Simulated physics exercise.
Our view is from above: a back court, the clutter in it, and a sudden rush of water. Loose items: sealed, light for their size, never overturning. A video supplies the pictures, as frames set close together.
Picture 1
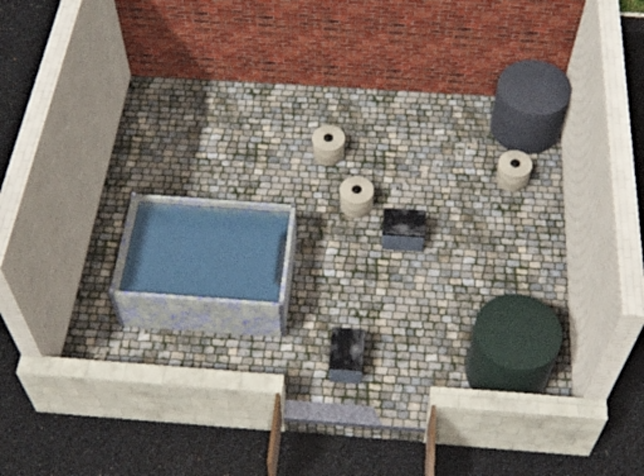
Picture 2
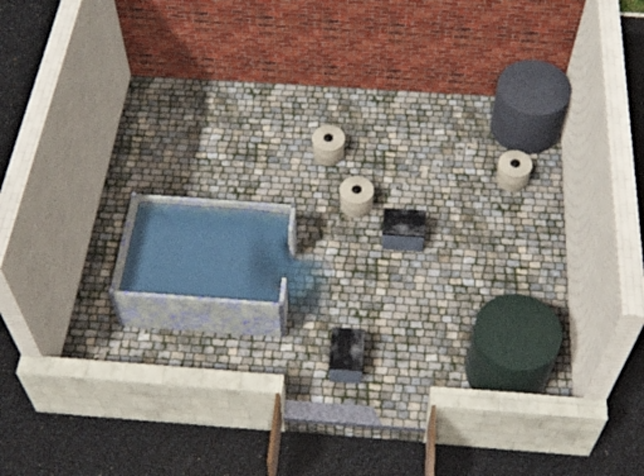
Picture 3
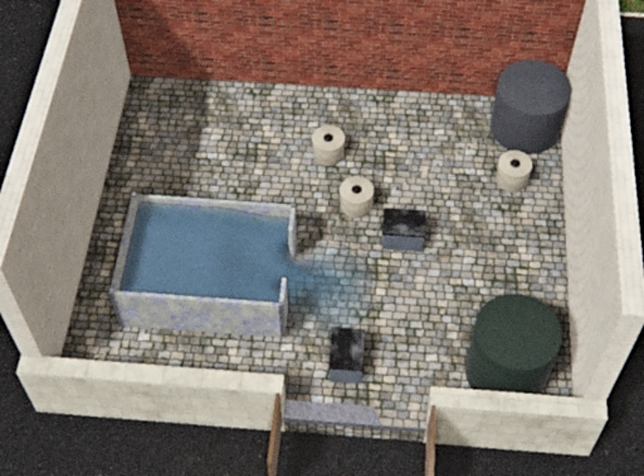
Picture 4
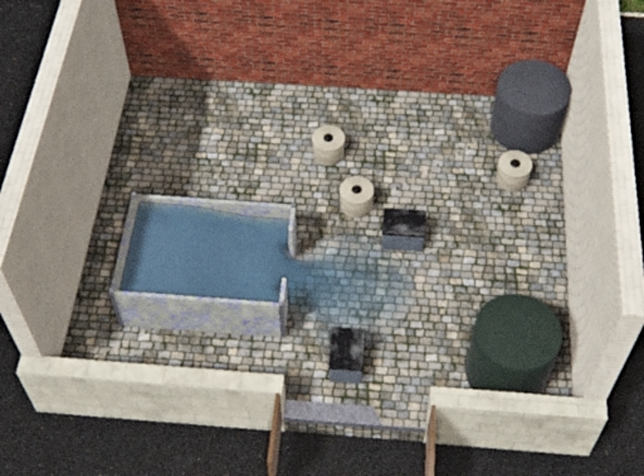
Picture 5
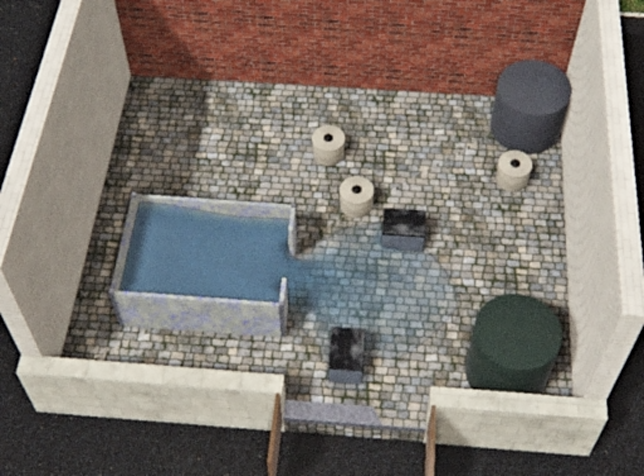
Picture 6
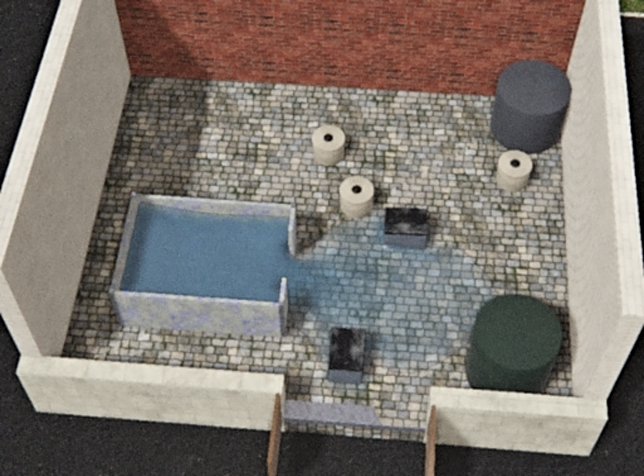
A walled back court paved in mottled stone, with a red brick wall at the far side, is seen from above by a still camera. A raised pool of blue water sits at left, with two dark chests and three cream cylinders rightward, and grey and green drums at right. The pool's right side opens and water spreads rightward around the chests, which barely move.
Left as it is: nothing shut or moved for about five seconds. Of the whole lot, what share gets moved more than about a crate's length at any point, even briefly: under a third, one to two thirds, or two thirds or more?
A third to two thirds.
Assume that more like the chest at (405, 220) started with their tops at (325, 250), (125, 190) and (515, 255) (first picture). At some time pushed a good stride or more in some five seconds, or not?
Taking them one at a time: Gets driven off, then remains close, then gets driven off.
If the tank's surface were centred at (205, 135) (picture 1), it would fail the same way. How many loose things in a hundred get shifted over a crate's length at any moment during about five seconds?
Roughly 80 per cent.
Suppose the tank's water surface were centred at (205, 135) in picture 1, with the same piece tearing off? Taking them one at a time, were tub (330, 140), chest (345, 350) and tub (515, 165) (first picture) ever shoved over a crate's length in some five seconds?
Result per object - went far, stayed close, went far.
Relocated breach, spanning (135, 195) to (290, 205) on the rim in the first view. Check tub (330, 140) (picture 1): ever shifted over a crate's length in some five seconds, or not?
For that one: Shifted that much.
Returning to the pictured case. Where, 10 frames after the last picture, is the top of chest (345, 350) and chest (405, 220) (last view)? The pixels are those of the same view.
They should be roughly at (351, 398) and (504, 169).
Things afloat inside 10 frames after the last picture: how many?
I make it 0.
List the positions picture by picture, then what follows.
In the first frame, a chest at (404, 221), on the bottom; a chest at (347, 348), on the bottom; 0 of 5 have shifted.
In the second frame, a chest at (404, 221), on the bottom; a chest at (347, 348) rests on the ground; 0 of 5 have shifted.
In the third frame, a chest at (404, 221) rests on the ground; a chest at (347, 348), on the bottom; 0 of 5 have shifted.
In the fourth frame, a chest at (404, 221) rests on the ground; a chest at (347, 348), on the bottom; 0 of 5 have shifted.
In the fifth frame, a chest at (404, 221) rests on the ground; a chest at (347, 348), on the bottom; 0 of 5 have shifted.
In the sixth frame, a chest at (406, 220), on the bottom, close to its start; a chest at (347, 348) rests on the ground; 0 of 5 have shifted.
A moment on, 0 of 5 are well off their spots; 0 afloat.
Next, 2 of 5 are well off their spots; 0 afloat.
Later, 2 of 5 are well off their spots; 1 afloat.
In the end, 3 of 5 are well off their spots, and 3 have been at some point; 0 afloat.
